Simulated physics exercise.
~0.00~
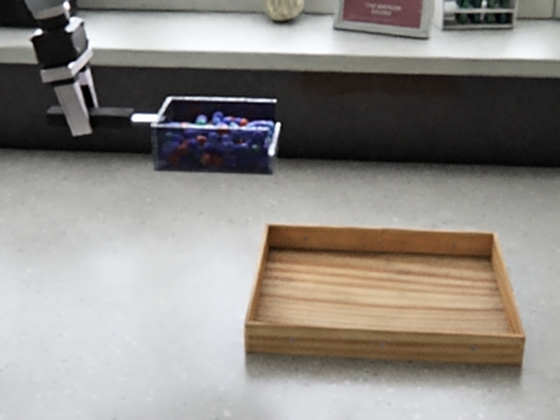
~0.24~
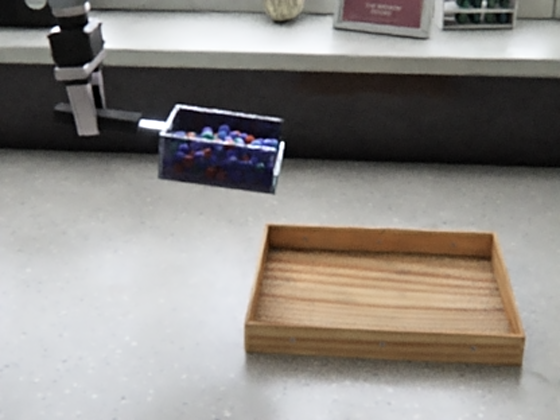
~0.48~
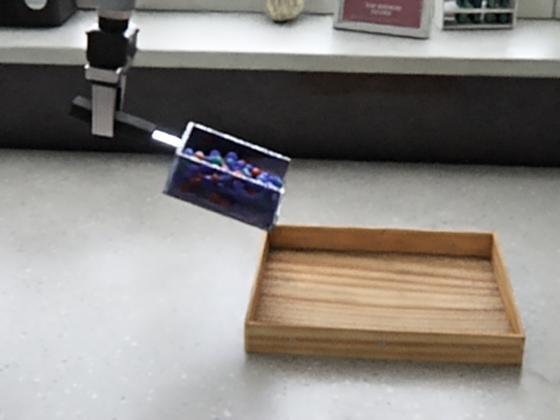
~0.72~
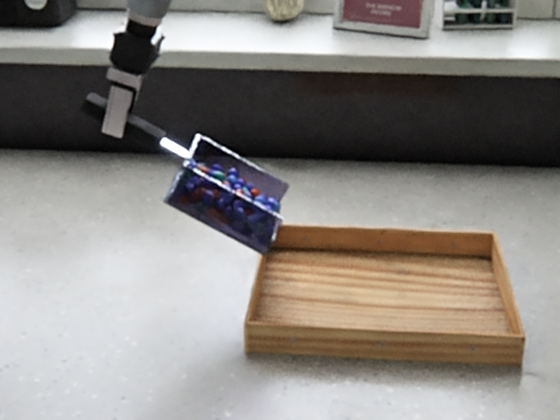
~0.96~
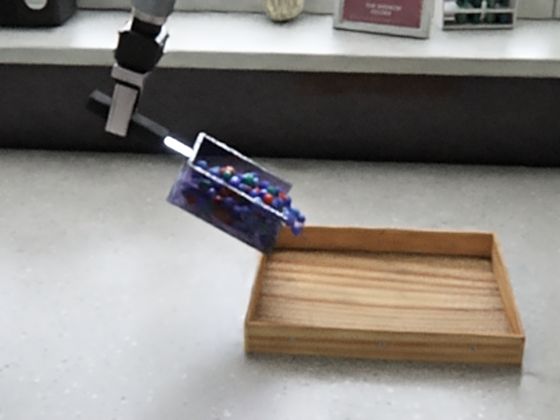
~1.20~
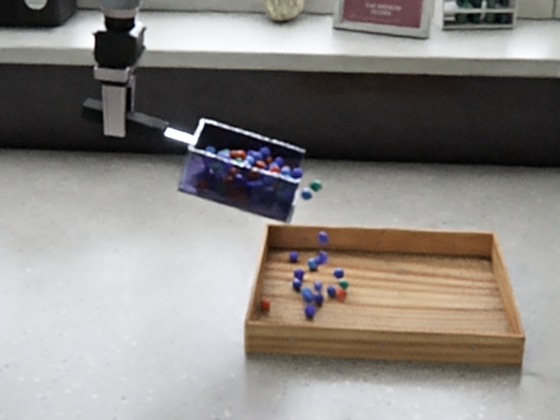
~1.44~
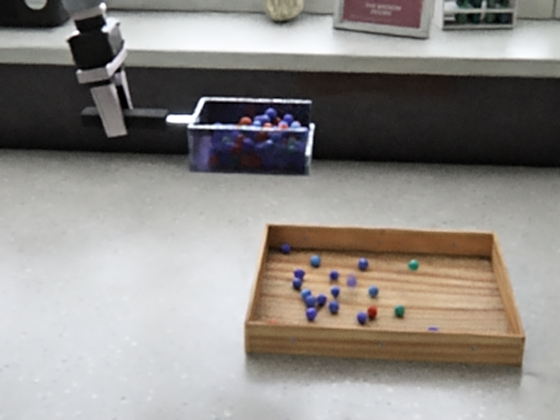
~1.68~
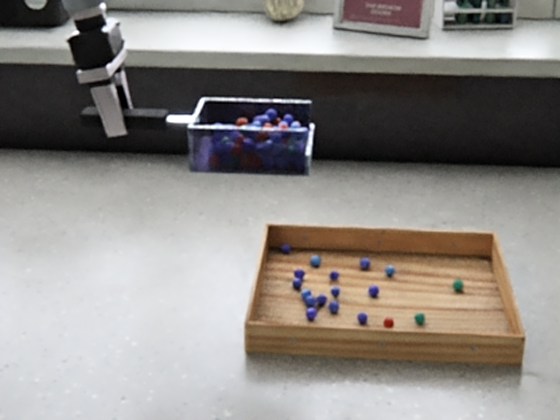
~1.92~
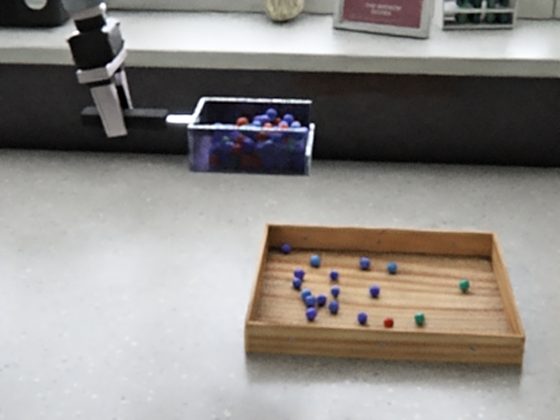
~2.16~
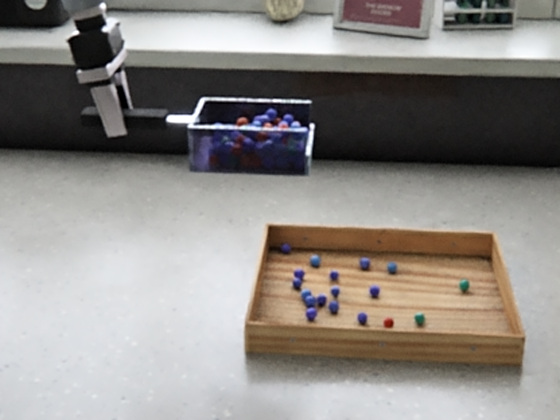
A robot gripper at the upper left holds a clear, open box of small round sweets, mostly blue with some red and green, above a pale speckled counter seen from the front and slightly above. A shallow, empty wooden tray sits at the lower right, below a windowsill. The gripper lowers the box toward the tray and tips it down to the right. Sweets slide over the edge and drop into the tray as the box begins tilting back. The box rises and levels, still holding most of its load, while a few sweets roll right before everything rests, scattered across the tray.
